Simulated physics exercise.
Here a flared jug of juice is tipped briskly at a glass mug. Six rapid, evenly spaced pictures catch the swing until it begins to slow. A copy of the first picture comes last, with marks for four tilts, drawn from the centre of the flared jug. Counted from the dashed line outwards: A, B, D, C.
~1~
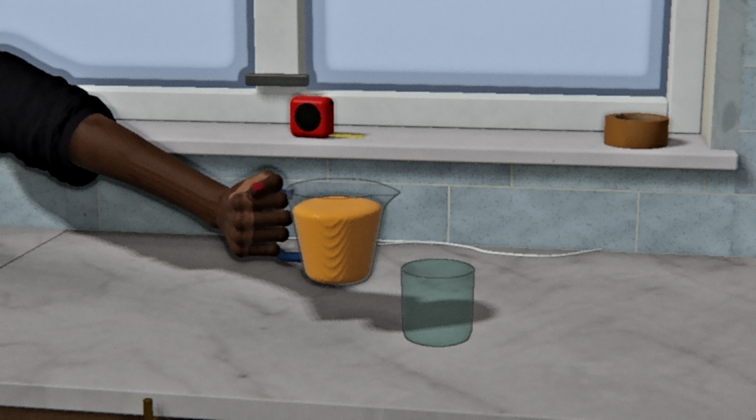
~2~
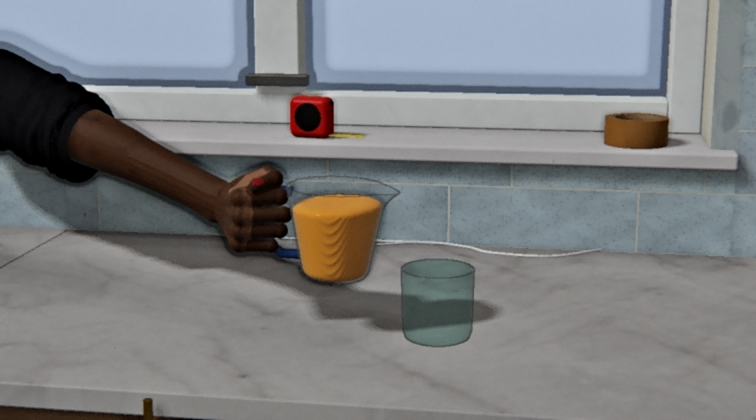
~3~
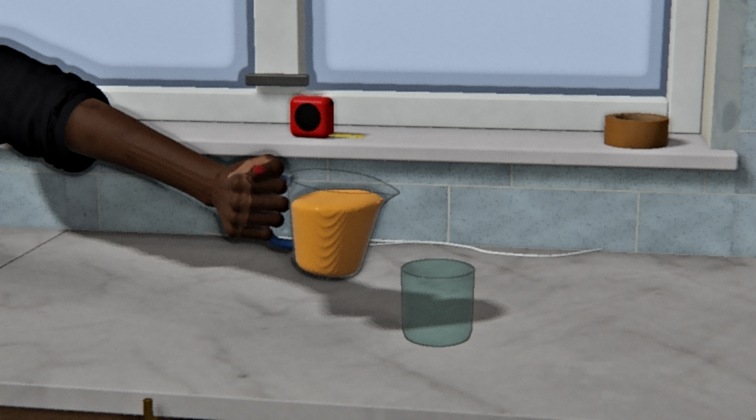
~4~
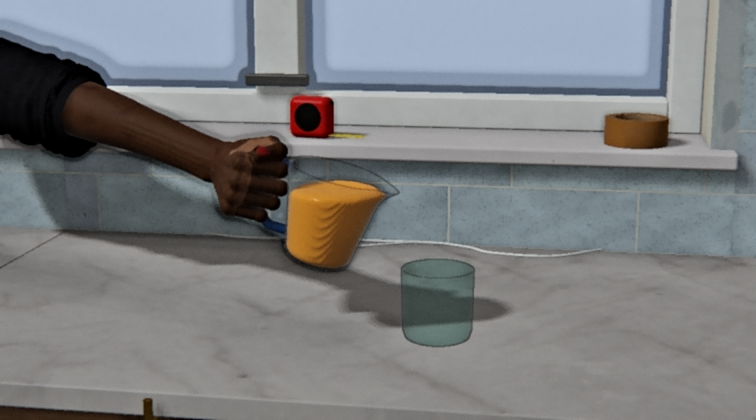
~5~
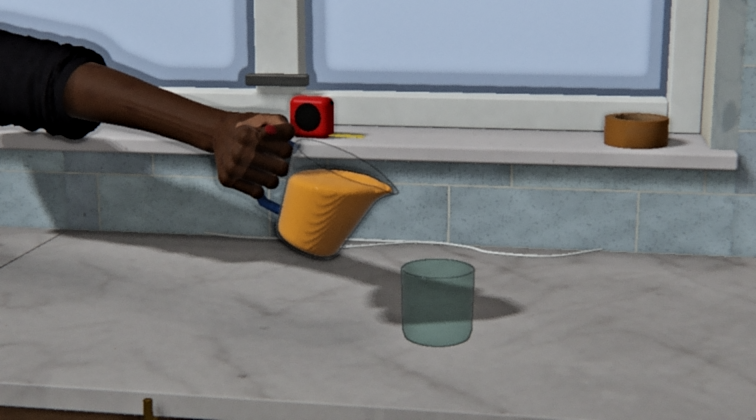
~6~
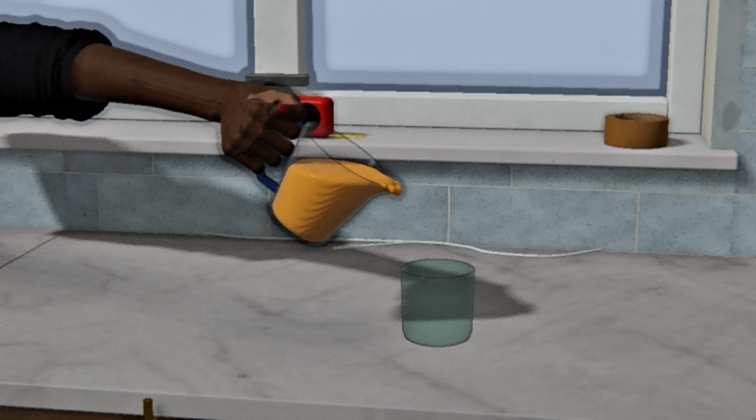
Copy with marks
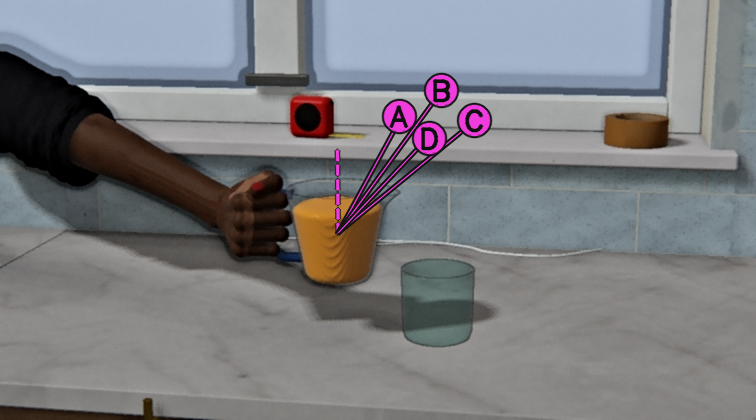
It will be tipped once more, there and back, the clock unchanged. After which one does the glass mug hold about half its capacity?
C is best.
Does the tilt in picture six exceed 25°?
Yes.
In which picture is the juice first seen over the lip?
In picture 6.
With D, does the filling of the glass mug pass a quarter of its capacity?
Yes.
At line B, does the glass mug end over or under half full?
Under half.
In magenta, A at (393, 132); B at (431, 104); C at (461, 131); D at (416, 149).
With A, the glass mug ends with about 10 % of what it can hold.
With B, the glass mug ends with about 21 % of what it can hold.
With C, the glass mug ends with about 51 % of what it can hold.
With D, the glass mug ends with about 35 % of what it can hold.
